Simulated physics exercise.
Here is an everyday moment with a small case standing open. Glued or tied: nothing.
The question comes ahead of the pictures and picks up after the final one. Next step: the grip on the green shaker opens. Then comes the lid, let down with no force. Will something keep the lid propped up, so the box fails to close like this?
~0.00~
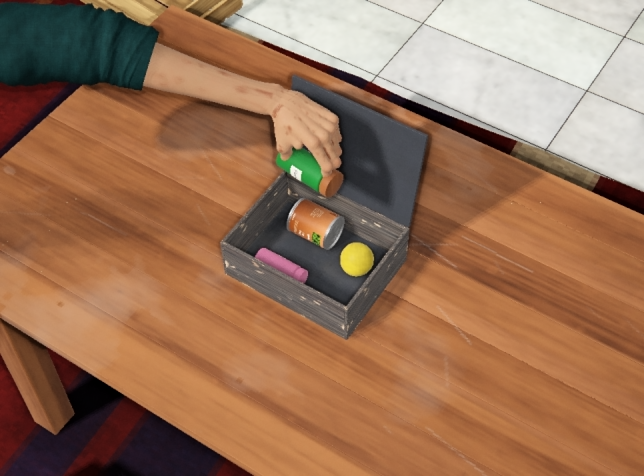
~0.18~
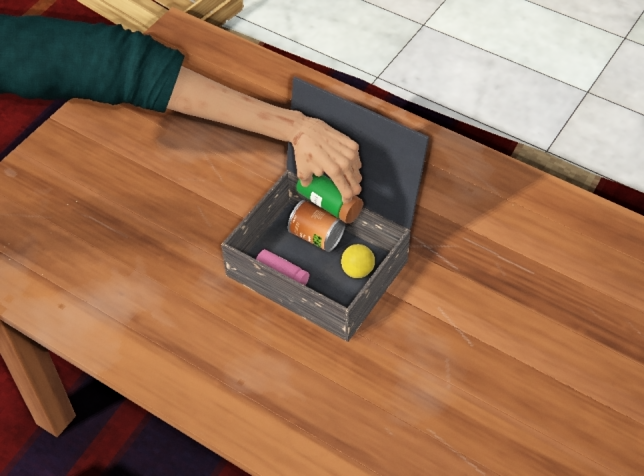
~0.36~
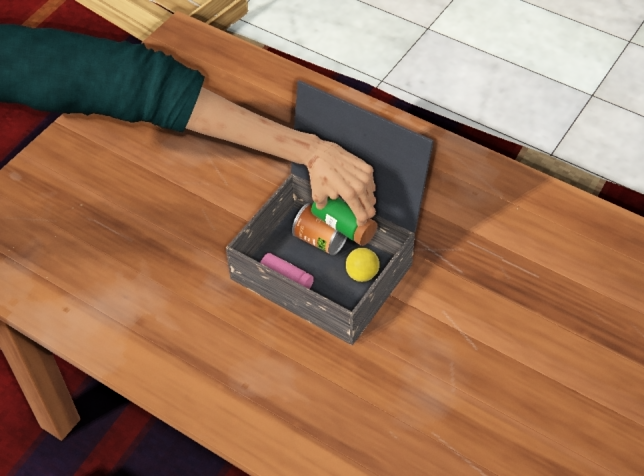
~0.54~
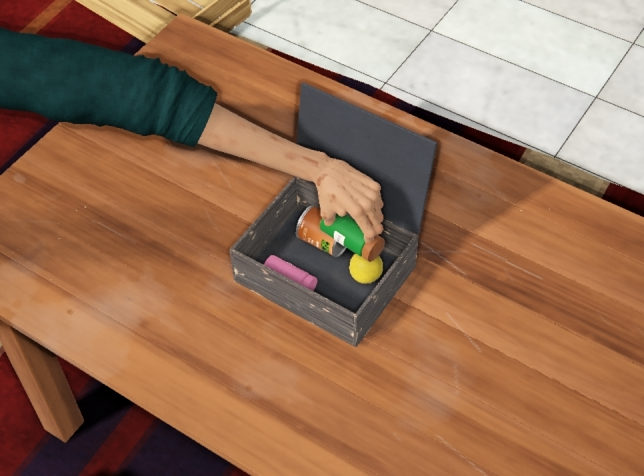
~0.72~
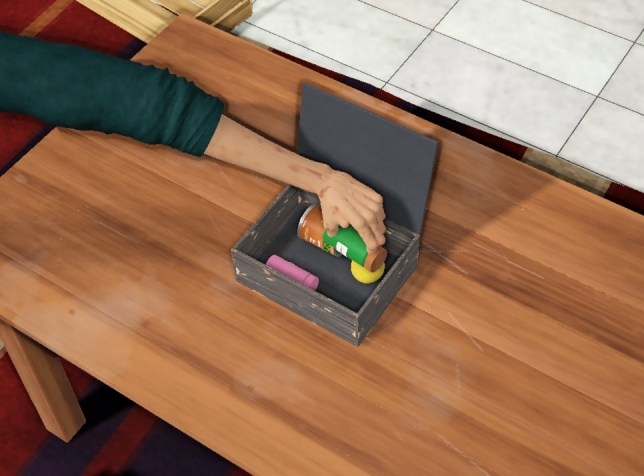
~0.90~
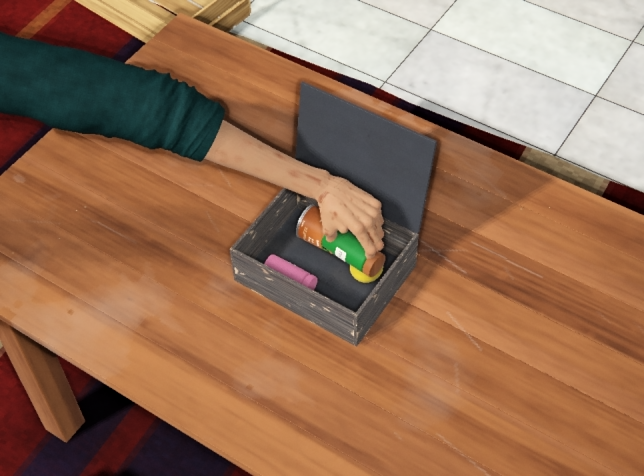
Yep, the box gets its lid on.
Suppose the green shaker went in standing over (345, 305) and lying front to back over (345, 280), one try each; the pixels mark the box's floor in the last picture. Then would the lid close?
Try 1: Lid not shut; try 2: Lid shut.
After 2.00 s, lid starting down; green shaker shifted well along near (346, 293); pink shaker shifted a little.
After 2.70 s, lid 43° above the rim; green shaker shifted well along near (347, 293); pink shaker shifted a little.
In the end (3.6 s), lid shut; moved from the start, green shaker; the other 3 unmoved. At the end, from the last picture's camera, green shaker near (347, 293).
